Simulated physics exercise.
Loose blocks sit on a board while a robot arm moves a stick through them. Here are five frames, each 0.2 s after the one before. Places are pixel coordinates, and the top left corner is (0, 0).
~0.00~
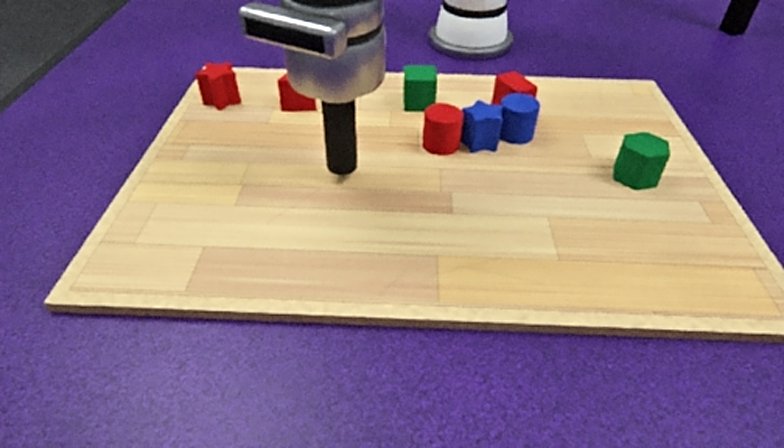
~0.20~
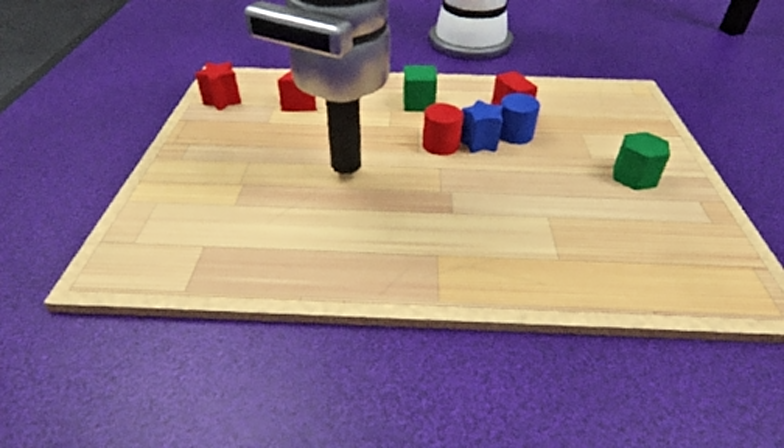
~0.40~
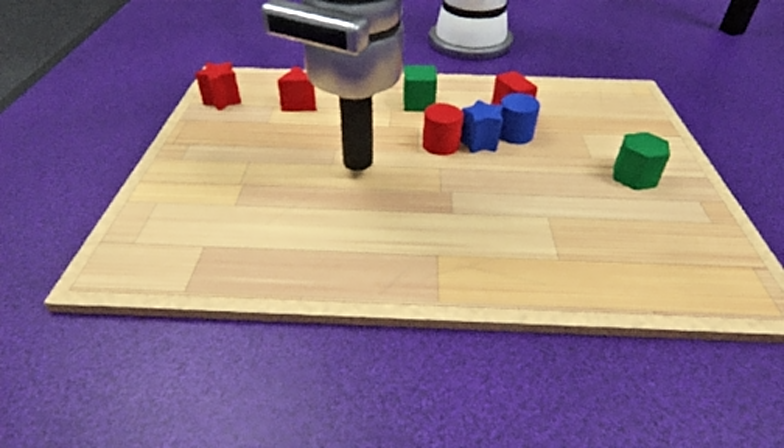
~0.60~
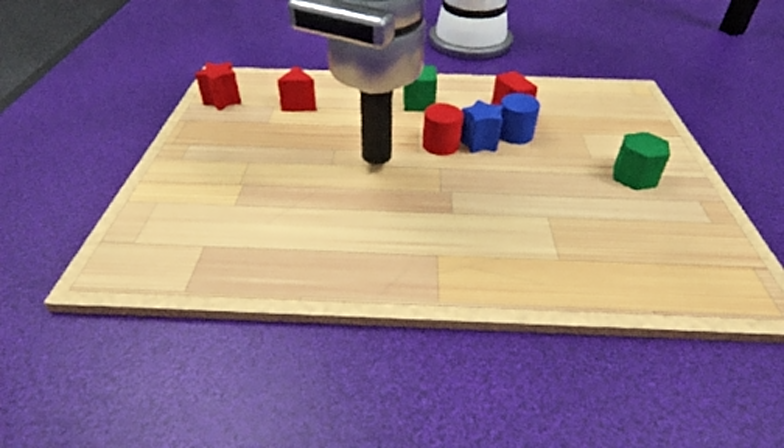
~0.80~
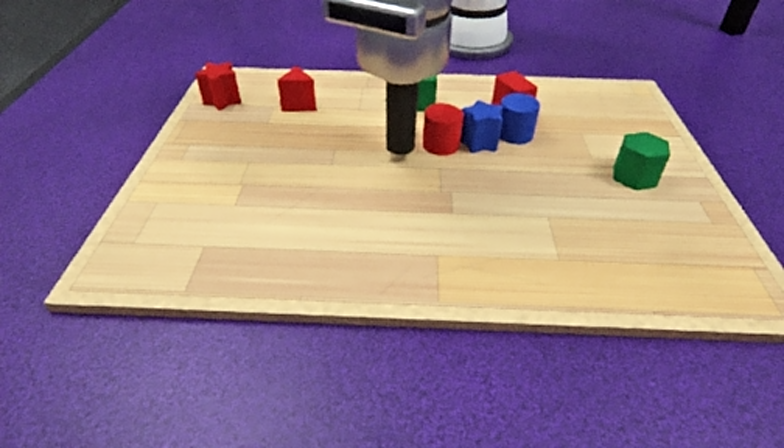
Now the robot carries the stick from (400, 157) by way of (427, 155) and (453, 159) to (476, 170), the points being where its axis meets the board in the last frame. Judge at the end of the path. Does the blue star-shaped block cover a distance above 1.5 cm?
No, it doesn't check out.
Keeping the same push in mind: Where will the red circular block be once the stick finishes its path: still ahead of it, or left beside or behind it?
Slipped clear.
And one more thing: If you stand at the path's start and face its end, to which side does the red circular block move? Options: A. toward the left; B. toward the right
A
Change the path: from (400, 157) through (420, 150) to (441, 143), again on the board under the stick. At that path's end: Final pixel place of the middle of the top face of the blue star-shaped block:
I predict (506, 108).
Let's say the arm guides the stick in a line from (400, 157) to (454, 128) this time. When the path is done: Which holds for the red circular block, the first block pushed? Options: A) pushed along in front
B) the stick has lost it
I choose A.
On the path given first. Halfway along, stick at (442, 146); red circular block at (455, 107); blue star-shaped block at (491, 107), turned 30° clockwise; blue circular block at (527, 102).
At the end, stick at (477, 160); red circular block at (456, 107); blue star-shaped block at (491, 107), turned 30° clockwise; blue circular block at (527, 102).
